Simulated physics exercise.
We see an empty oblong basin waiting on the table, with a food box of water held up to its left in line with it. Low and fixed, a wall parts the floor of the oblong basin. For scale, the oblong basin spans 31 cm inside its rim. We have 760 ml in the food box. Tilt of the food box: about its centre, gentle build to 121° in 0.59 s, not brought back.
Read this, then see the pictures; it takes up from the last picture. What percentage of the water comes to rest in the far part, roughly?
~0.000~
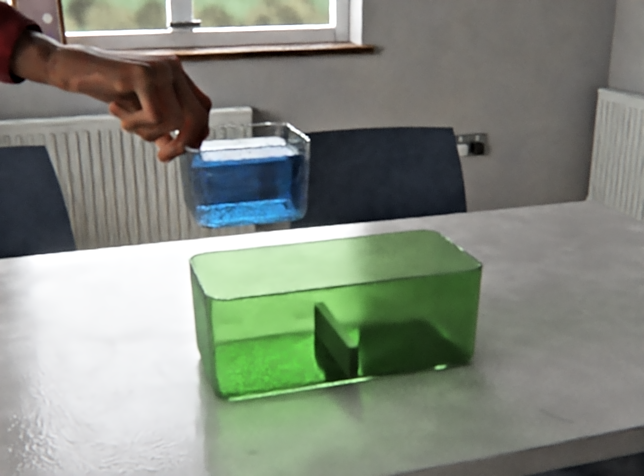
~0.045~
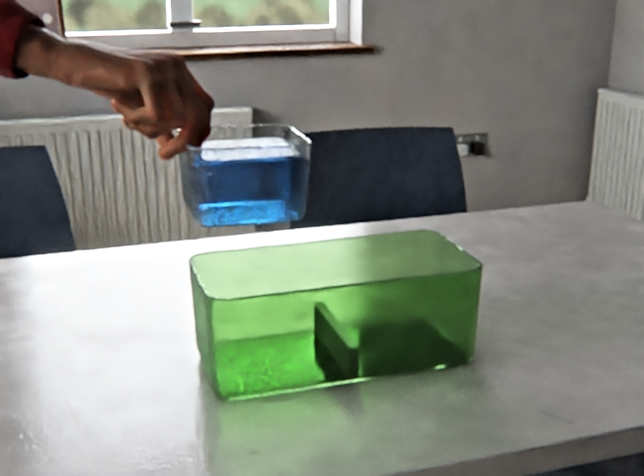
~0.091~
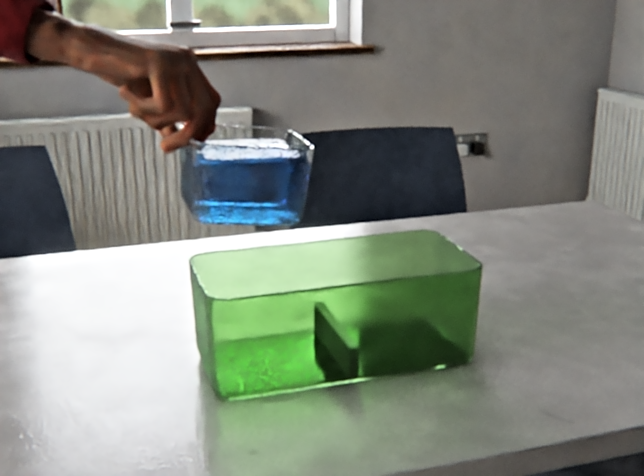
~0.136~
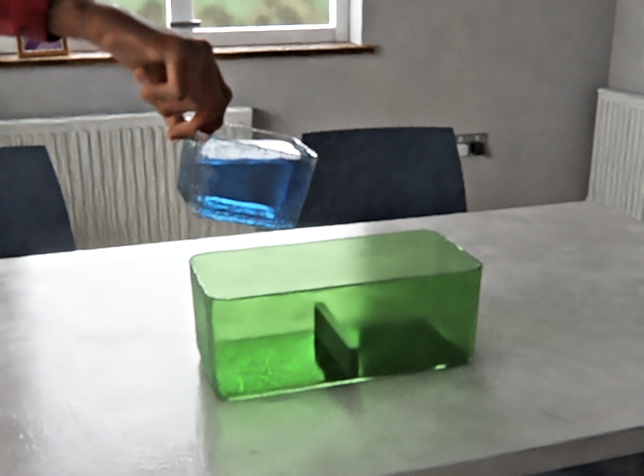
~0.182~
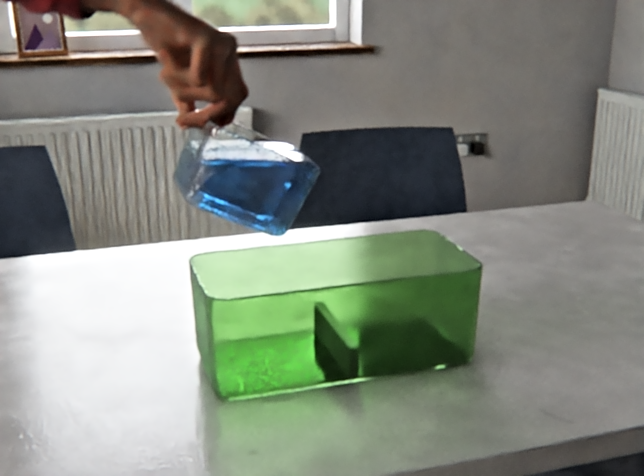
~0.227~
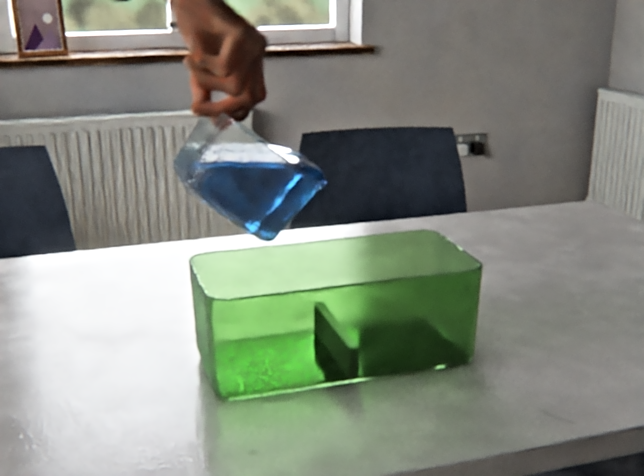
49 %.
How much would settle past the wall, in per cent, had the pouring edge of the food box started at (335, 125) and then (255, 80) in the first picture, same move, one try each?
It comes to 75 per cent, and then 30 per cent.
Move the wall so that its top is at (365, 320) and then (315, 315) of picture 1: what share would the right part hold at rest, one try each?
In order, 25 and 70 per cent.
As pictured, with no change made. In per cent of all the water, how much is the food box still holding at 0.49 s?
I'd estimate some 16 % remains.
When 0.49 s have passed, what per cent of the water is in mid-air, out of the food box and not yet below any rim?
At that moment, about 26 percent.
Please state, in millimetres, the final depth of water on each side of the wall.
Left 18 mm, right 18 mm.
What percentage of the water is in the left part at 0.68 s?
Roughly 42 percent.
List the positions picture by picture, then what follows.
In the first picture, tilt 0°; pouring edge (299, 134); surface from (184, 154) to (295, 145); the oblong basin's rim runs from (198, 278) to (459, 249); the wall's top is at (335, 324).
In the second picture, tilt 2°; pouring edge (300, 136); surface from (185, 153) to (296, 146).
In the third picture, tilt 7°; pouring edge (303, 141); surface from (187, 151) to (297, 148).
In the fourth picture, tilt 15°; pouring edge (306, 150); surface from (189, 152) to (302, 150).
In the fifth picture, tilt 26°; pouring edge (308, 163); surface from (189, 155) to (307, 153); 1 per cent is over the edge.
In the sixth picture, tilt 39°; pouring edge (308, 177); surface from (188, 156) to (307, 167); 6 per cent is over the edge.
After 0.49 s the tilt is 112° and 16 per cent is still to pour, 14 is left of the wall and 44 right of it.
After 0.68 s the tilt is 121° and 0 per cent is still to pour, 41 is left of the wall and 51 right of it.
After 0.87 s the tilt is 121° and 0 per cent is still to pour, 46 is left of the wall and 51 right of it.
After 1.09 s the tilt is 121° and 0 per cent is still to pour, 49 is left of the wall and 49 right of it.
In the end 49 per cent lies left of the wall, 49 right of it and 2 outside.
